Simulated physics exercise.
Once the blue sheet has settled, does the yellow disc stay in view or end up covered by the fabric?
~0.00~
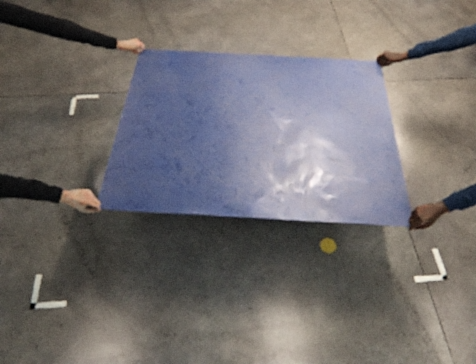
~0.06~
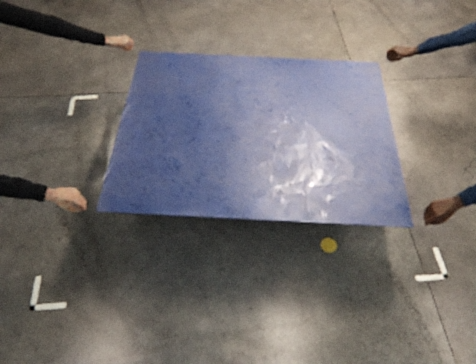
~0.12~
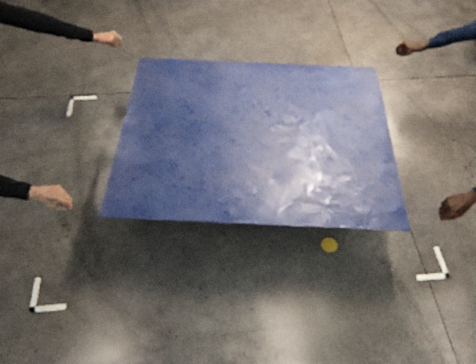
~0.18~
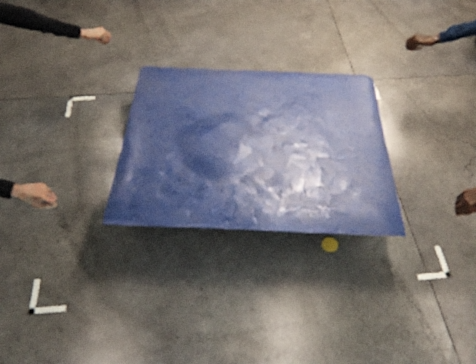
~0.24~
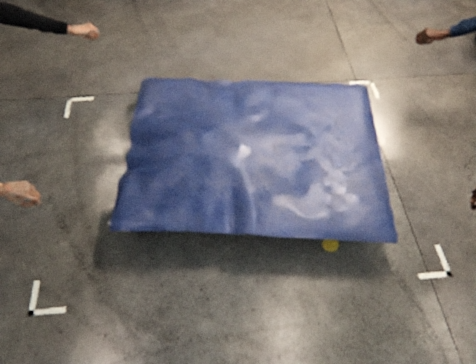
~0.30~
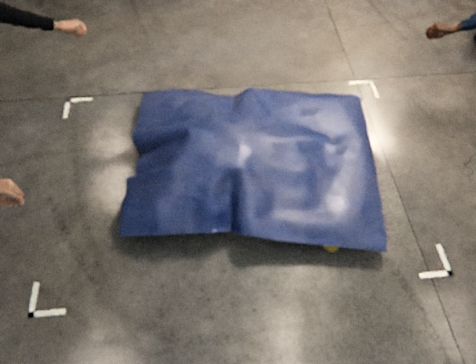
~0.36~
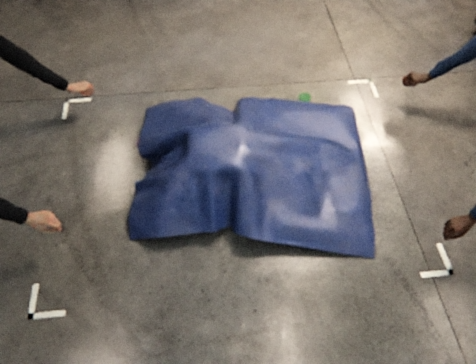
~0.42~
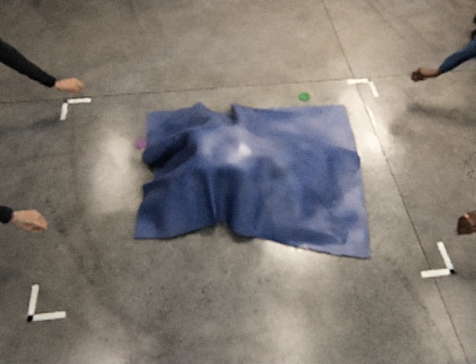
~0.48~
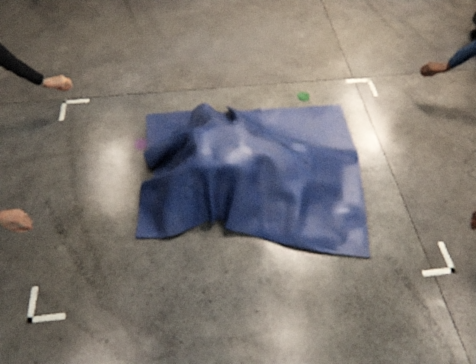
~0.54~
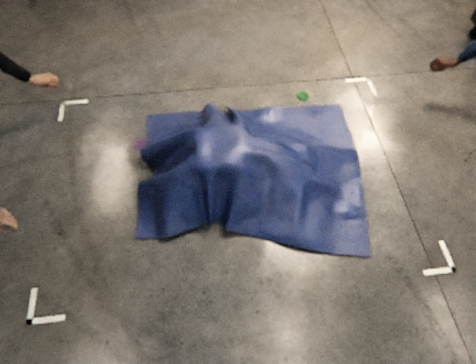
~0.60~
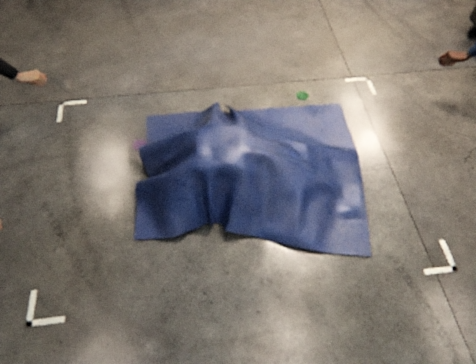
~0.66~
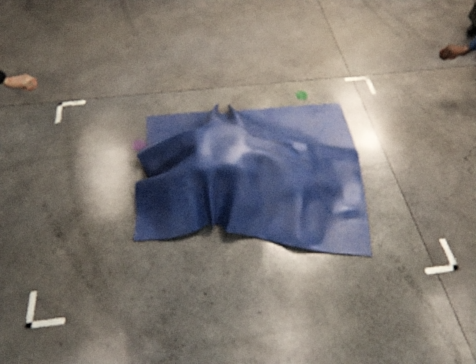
The yellow disc ends up covered by the fabric. It shows near the front edge of the sheet at first, then disappears beneath it as the sheet comes down.
